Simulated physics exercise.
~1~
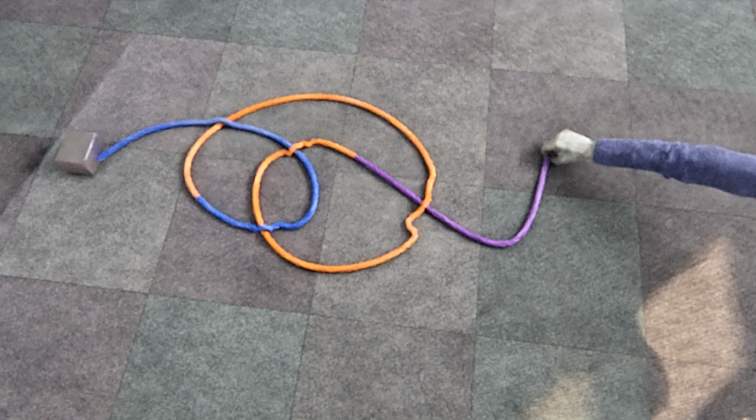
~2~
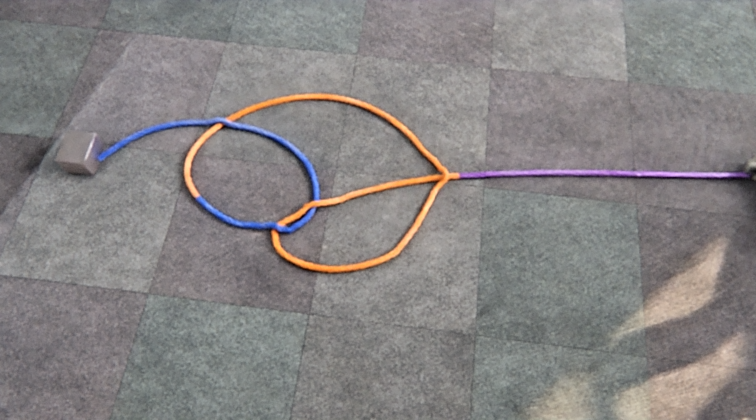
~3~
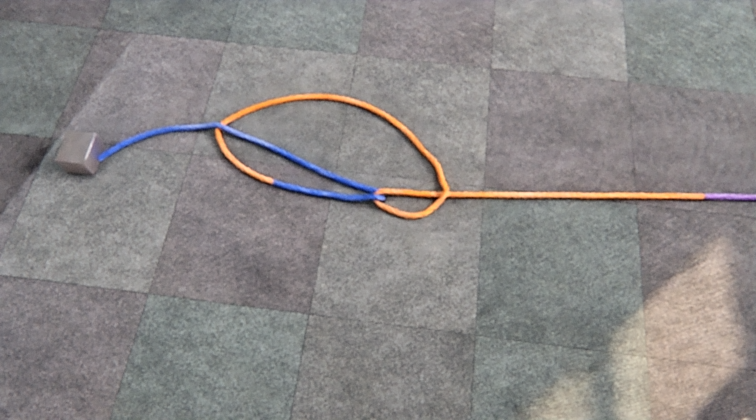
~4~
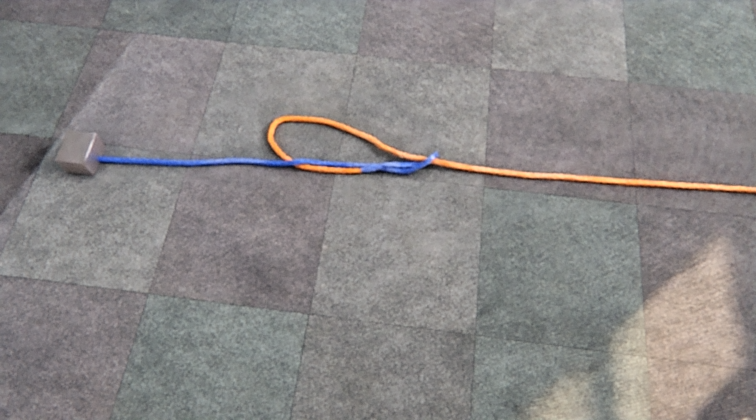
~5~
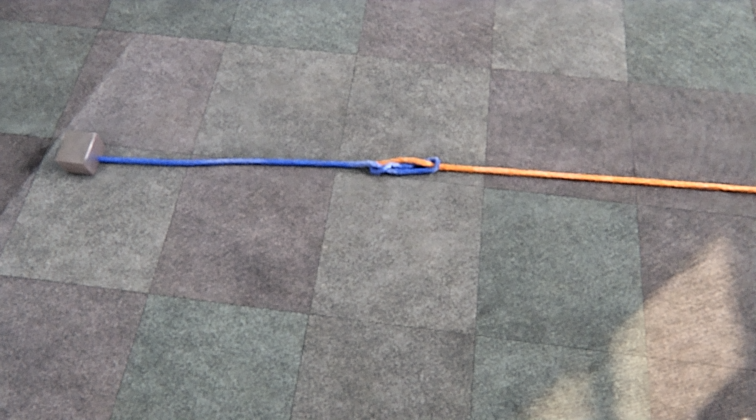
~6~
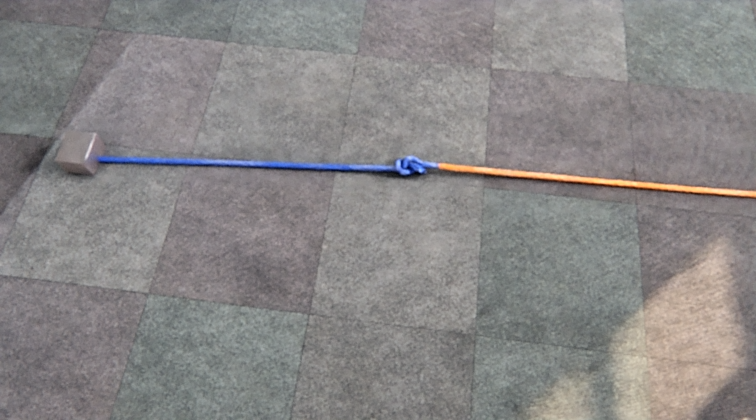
A blue, orange and purple rope lay in loose loops on a carpeted floor, its left end fixed to a small block, until an arm pulled the other end off to the right and the shrinking loops jammed into a small, tight knot.
